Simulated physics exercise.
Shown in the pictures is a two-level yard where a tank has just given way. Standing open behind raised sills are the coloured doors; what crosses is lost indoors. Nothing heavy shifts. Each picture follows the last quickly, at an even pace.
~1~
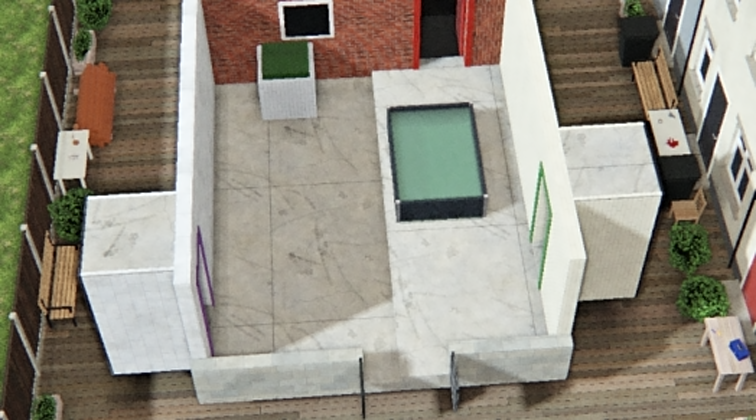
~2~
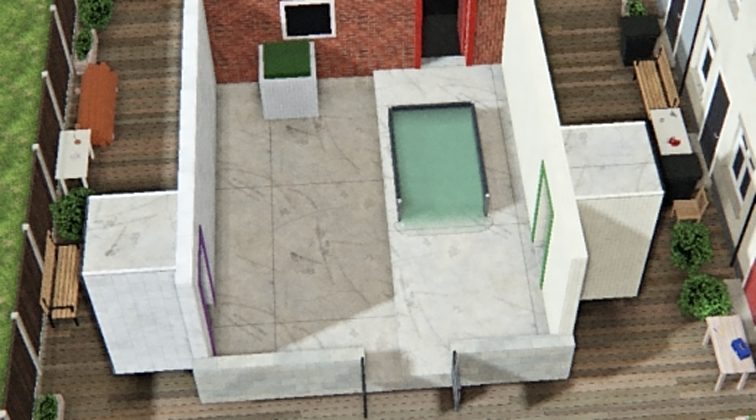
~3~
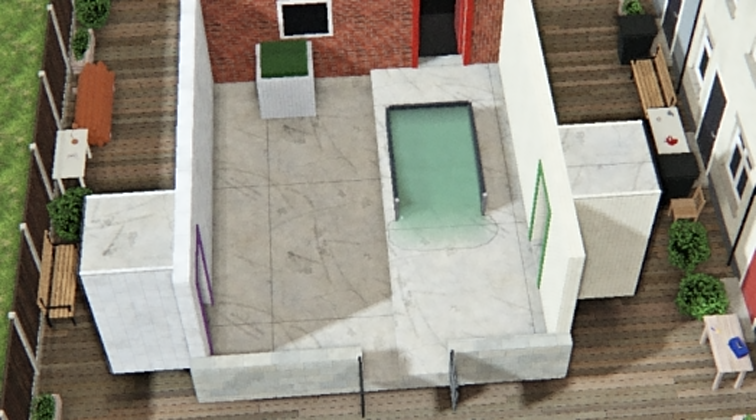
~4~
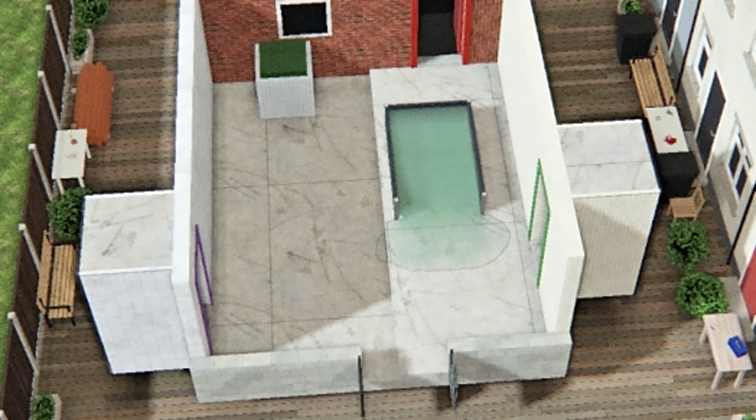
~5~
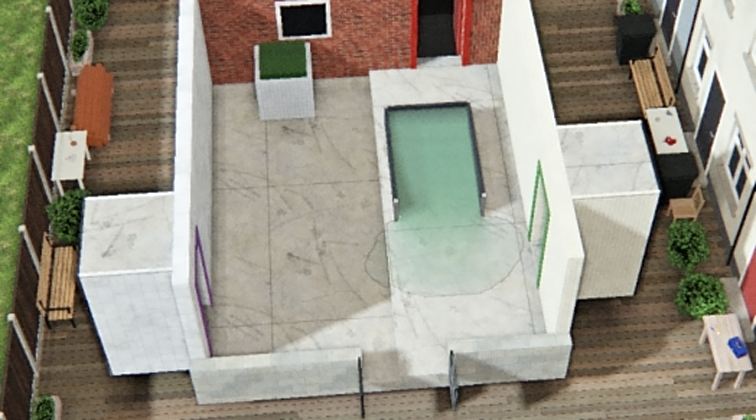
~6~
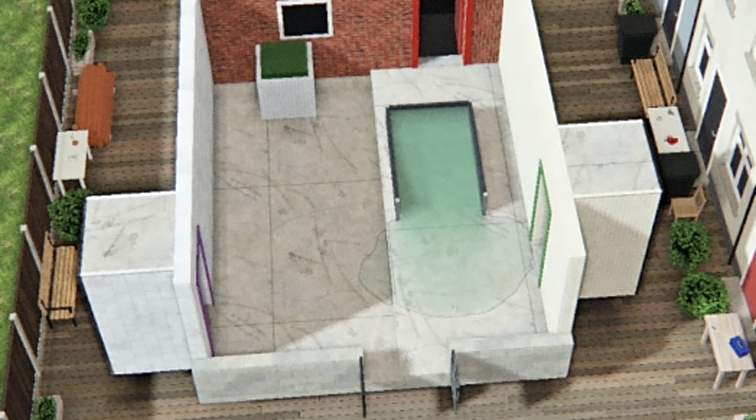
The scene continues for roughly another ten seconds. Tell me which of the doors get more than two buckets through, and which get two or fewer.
Sorted out: The purple door gets two or fewer; the green door gets more than two; the red door gets two or fewer.
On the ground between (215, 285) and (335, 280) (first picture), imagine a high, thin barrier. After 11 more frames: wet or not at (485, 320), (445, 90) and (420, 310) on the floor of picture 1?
Lab note - point 1: Inundated; point 2: Parched; point 3: Inundated.
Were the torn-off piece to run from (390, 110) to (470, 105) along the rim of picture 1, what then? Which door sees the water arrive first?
The red one, I reckon.
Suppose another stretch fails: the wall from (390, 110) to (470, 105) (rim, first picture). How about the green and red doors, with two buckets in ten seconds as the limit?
Green stays under; red is over.
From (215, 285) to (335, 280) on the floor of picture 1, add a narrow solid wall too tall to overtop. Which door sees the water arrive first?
First comes the one in green.
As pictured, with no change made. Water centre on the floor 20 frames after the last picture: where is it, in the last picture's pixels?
Roughly (444, 273).
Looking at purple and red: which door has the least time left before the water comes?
Soonest: The one in purple.
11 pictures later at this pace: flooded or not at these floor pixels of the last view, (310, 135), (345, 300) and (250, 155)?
First spot spared, second spot submerged, third spot spared.
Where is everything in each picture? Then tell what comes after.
The first picture shows still water in the tank at (436, 154).
In the second picture, the front is at (400, 229), out from the gap at (443, 211).
In the third picture, the front is at (392, 237), out from the gap at (440, 211).
In the fourth picture, the front is at (489, 258), out from the gap at (439, 211).
In the fifth picture, water pours out at (439, 212) and has run to (486, 285).
In the sixth picture, the front is at (481, 308), out from the gap at (441, 212).
A moment on, water covers 25 % of the floor; the purple door not reached, the green door wet at the sill, nothing in, the red door not reached.
Next, water covers 30 % of the floor; the purple door not reached, the green door under two buckets in, the red door not reached.
Then, water covers 35 % of the floor; the purple door not reached, the green door under two buckets in, the red door not reached.
Later, water covers 50 % of the floor; the purple door wet at the sill, nothing in, the green door over two buckets in, the red door not reached.
In the end, water covers 80 % of the floor; the purple door wet at the sill, nothing in, the green door over two buckets in, the red door wet at the sill, nothing in.
